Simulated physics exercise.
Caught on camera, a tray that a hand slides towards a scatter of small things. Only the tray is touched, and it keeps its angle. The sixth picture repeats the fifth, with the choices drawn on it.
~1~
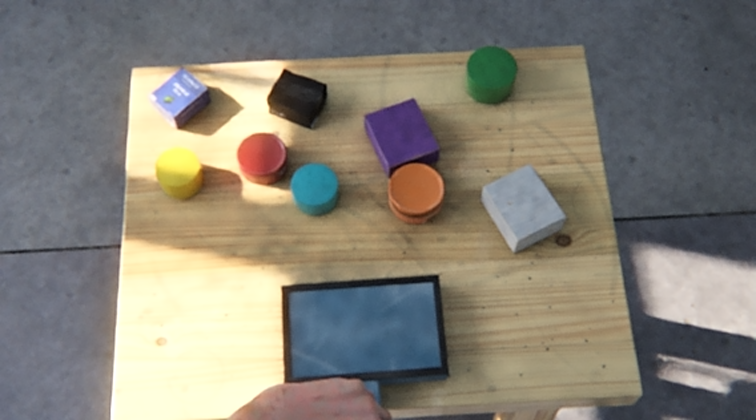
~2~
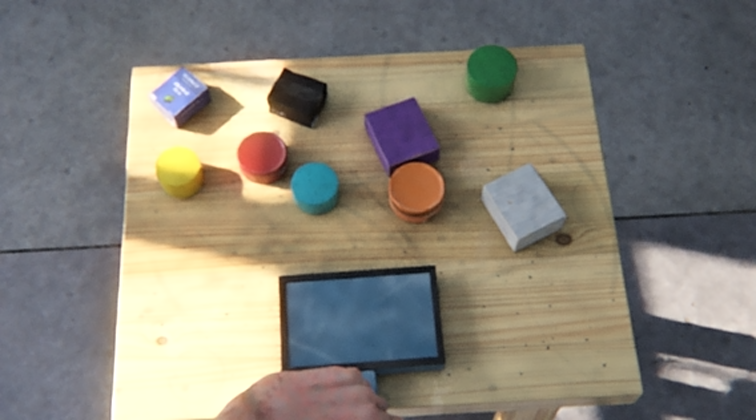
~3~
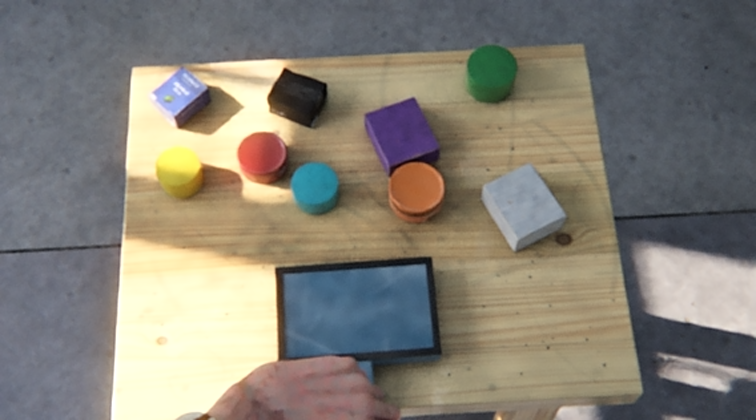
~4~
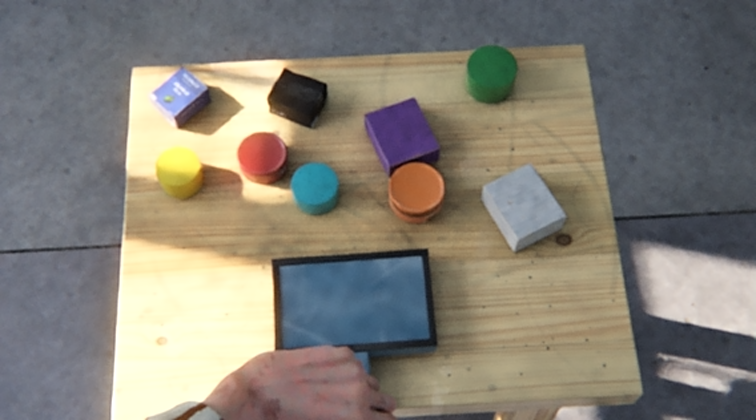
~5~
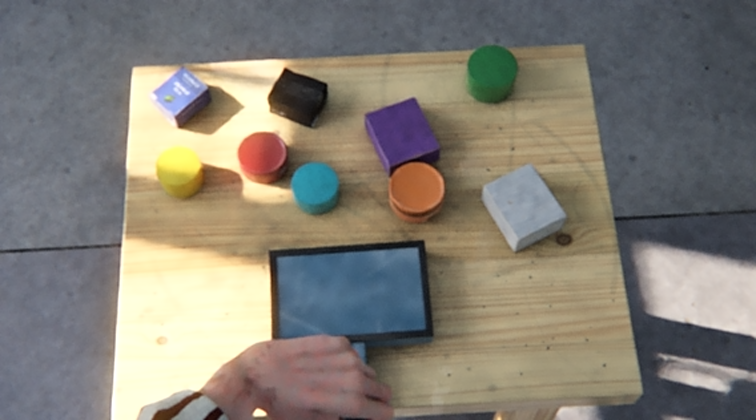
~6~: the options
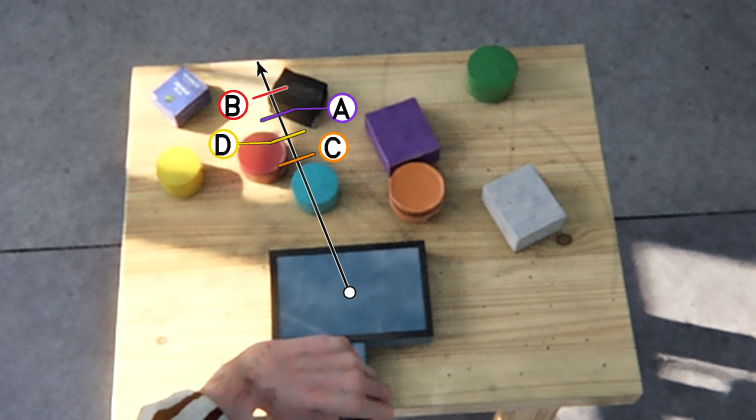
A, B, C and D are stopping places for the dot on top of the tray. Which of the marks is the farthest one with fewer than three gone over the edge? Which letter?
Stop at A.
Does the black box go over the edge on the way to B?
By then, yes.
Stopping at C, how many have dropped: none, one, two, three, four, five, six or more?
In all, none.
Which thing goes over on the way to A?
The black box.
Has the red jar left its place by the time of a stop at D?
Yes.
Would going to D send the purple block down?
By then, no.
On the copy, A at (279, 114); B at (270, 93); C at (297, 160); D at (287, 137); the arrow from (350, 292) to (258, 62); the white dot at (350, 292).
On A. First, tray (323, 229); purple block (400, 128); turquoise pot (312, 164).
Then, tray (298, 166); black box (296, 70); red jar (257, 106).
Finally, tray (280, 120); black box over the edge; red jar (241, 63); one fallen.
By contrast, B drops three; C is within the limit but short; D is within the limit but short.
